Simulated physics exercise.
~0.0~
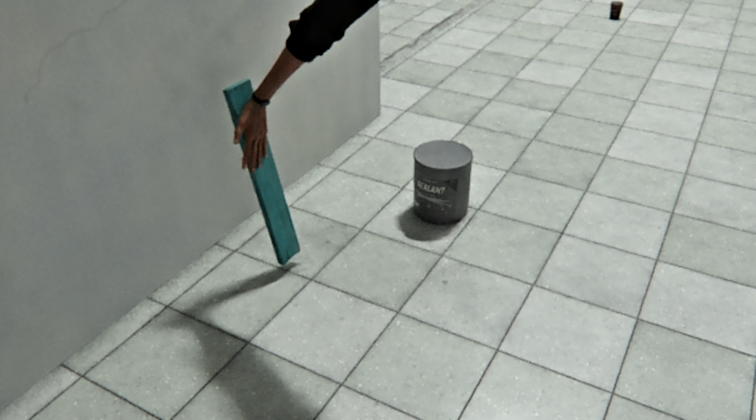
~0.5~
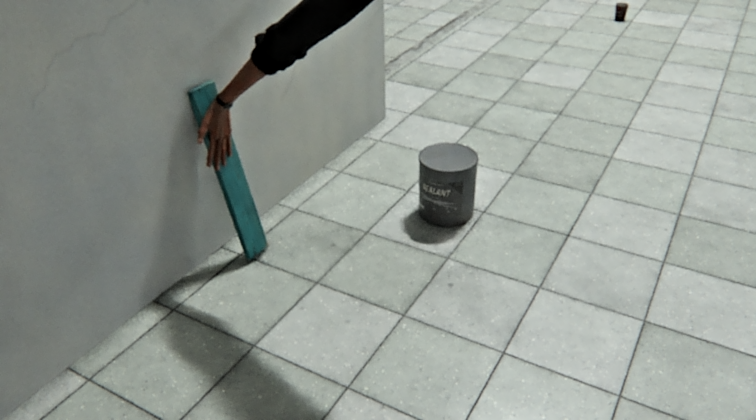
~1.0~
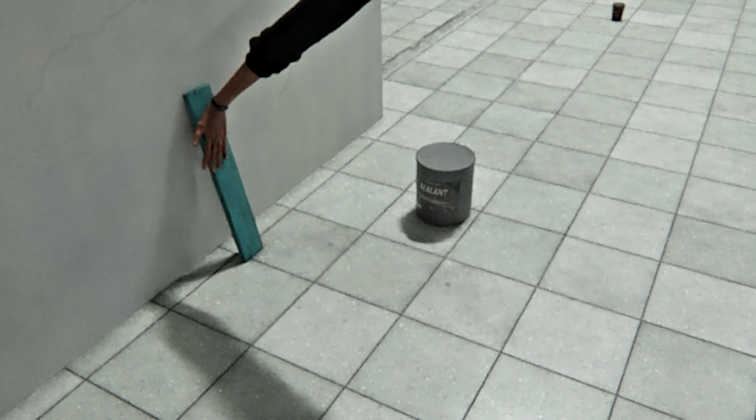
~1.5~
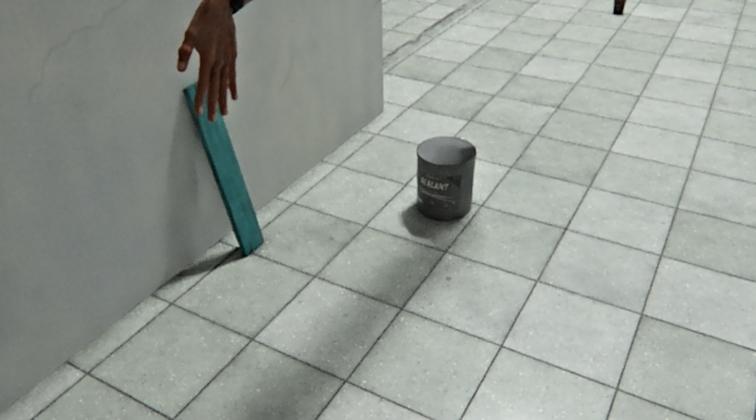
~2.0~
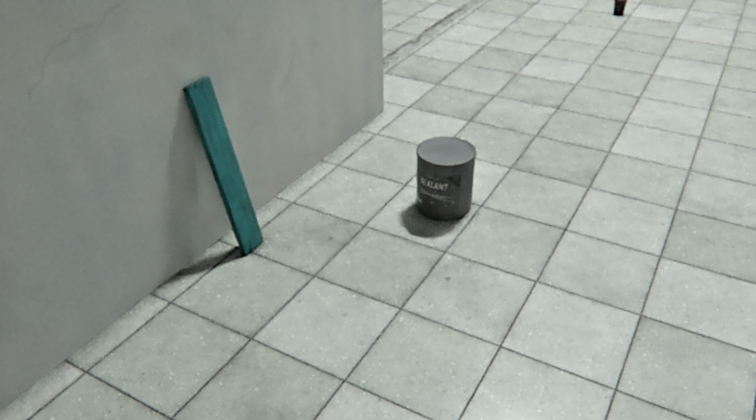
A turquoise plank is leaned against a wall by a hand, which withdraws, leaving it standing.
